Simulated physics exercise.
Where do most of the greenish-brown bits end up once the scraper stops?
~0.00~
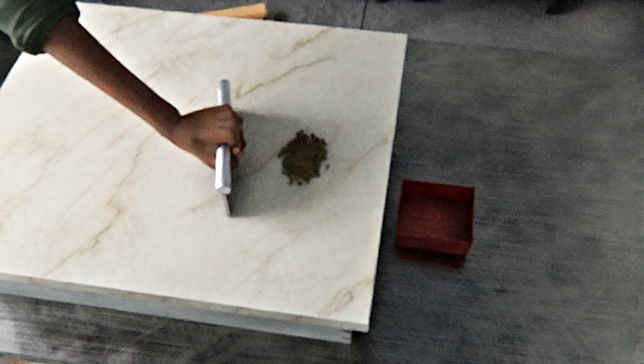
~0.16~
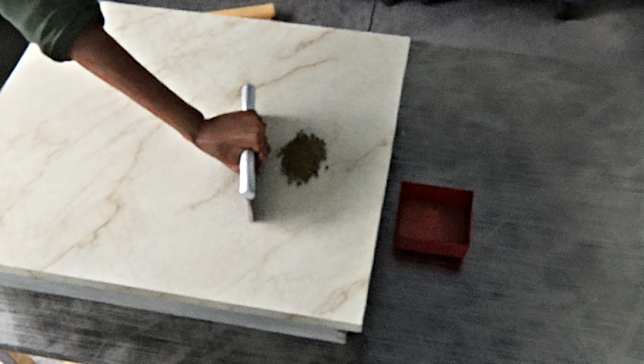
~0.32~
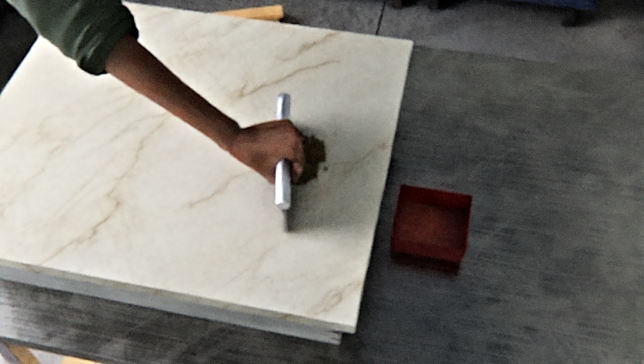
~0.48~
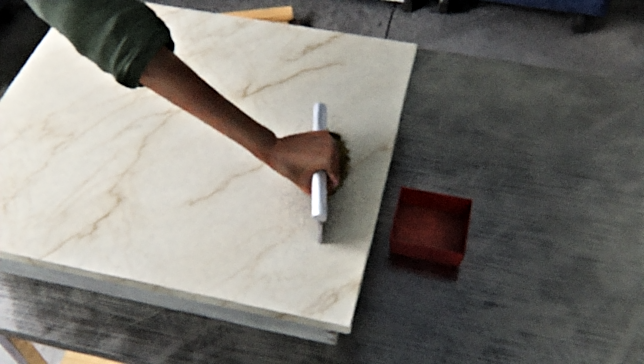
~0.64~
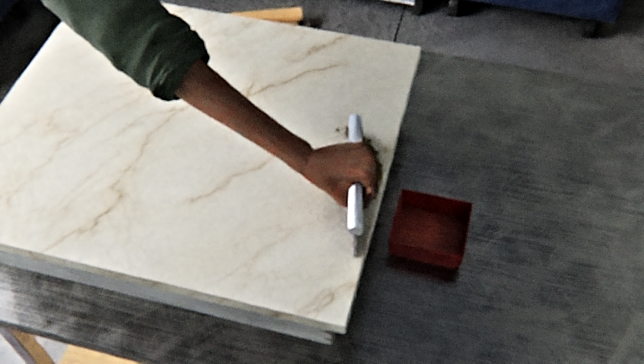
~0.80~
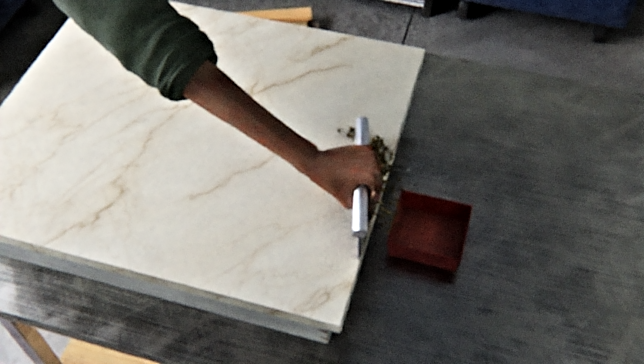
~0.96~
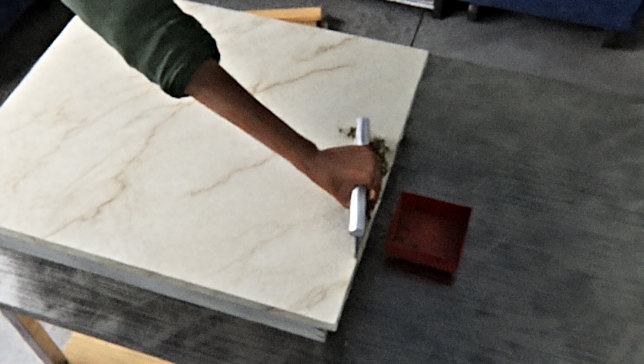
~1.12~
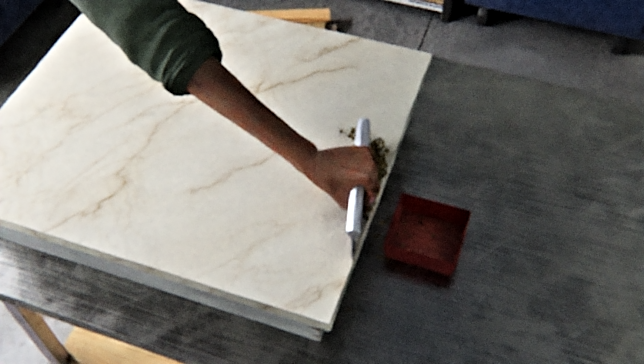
Most of them stay on top of the cream slab, bunched by its right edge near the hand. Only a small share goes into the red tin, and only a small share falls and misses it.
